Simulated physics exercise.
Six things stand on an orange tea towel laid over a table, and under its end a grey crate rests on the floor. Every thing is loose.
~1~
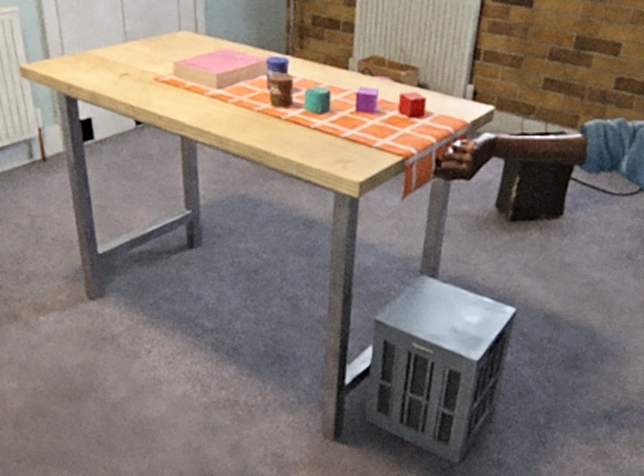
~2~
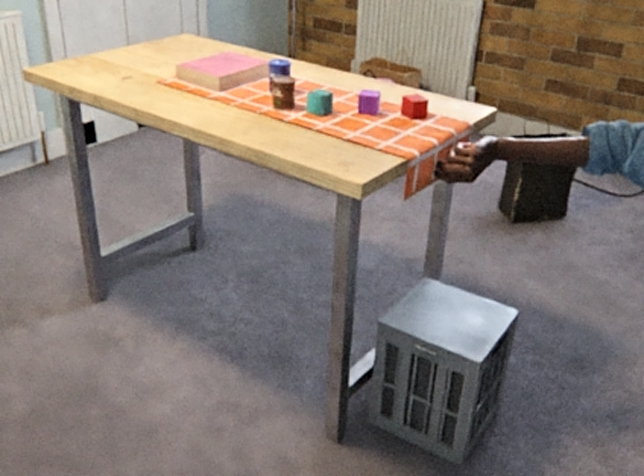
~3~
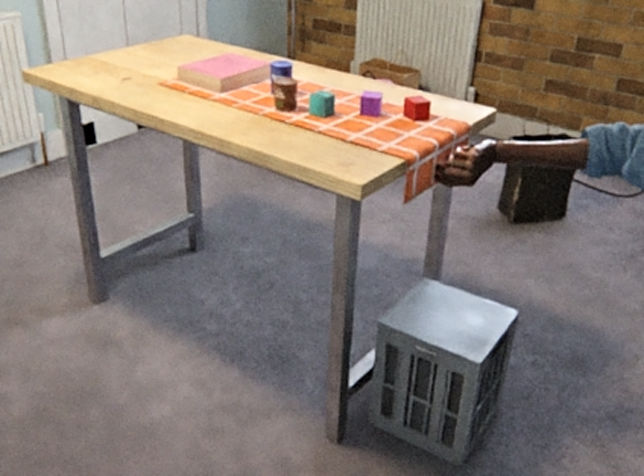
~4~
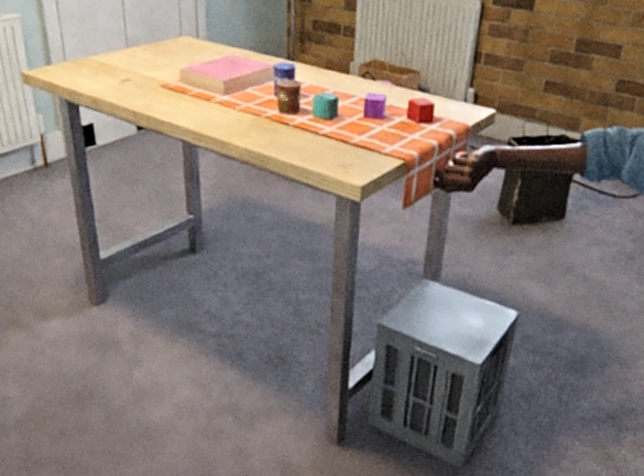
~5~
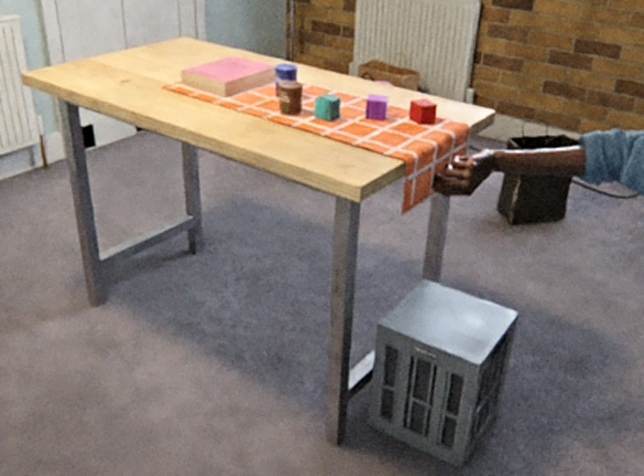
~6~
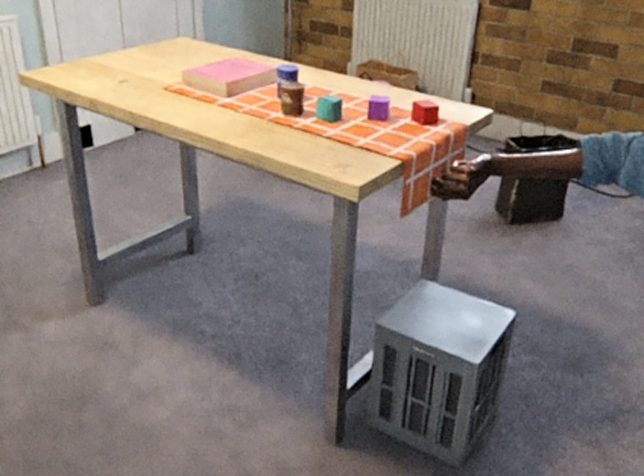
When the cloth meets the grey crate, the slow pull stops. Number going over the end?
I predict that three objects will leave the top.
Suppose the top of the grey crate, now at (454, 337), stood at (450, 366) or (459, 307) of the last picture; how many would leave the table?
That would be 4 and 2.
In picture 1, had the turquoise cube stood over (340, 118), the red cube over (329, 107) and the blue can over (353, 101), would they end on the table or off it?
Short version: Turquoise cube drops, red cube drops, blue can drops.
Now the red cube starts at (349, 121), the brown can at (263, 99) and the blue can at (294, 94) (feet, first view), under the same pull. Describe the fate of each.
My call: The red cube takes a tumble; the brown can hangs on; the blue can hangs on.
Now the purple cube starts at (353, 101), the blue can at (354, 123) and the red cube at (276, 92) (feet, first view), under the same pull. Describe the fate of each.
As for the purple cube, it goes off; the blue can goes off; the red cube stays aboard.
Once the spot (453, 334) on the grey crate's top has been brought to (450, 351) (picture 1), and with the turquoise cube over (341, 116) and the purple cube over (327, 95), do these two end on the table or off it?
So the turquoise cube leaves, and the purple cube leaves.
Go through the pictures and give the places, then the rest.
The first frame shows hem (401, 201); red cube (413, 95); purple cube (367, 91); turquoise cube (318, 90); brown can (281, 77); blue can (278, 59); top of the crate (453, 334).
The second frame shows hem (403, 203); red cube (416, 97).
The third frame shows hem (403, 207); purple cube (372, 94).
The fourth frame shows hem (402, 213); turquoise cube (326, 96); top of the crate (456, 337).
The fifth frame shows hem (402, 217); brown can (291, 84).
The sixth frame shows hem (400, 221); red cube (426, 103); purple cube (380, 98); turquoise cube (330, 98); brown can (293, 85); blue can (288, 67).
Soon after, hem near (429, 248); red cube gone.
Then, hem near (426, 285); red cube and purple cube gone.
Further on, hem on the crate; red cube, purple cube and turquoise cube gone.
At rest, hem on the crate; red cube, purple cube and turquoise cube gone. The answer is three.
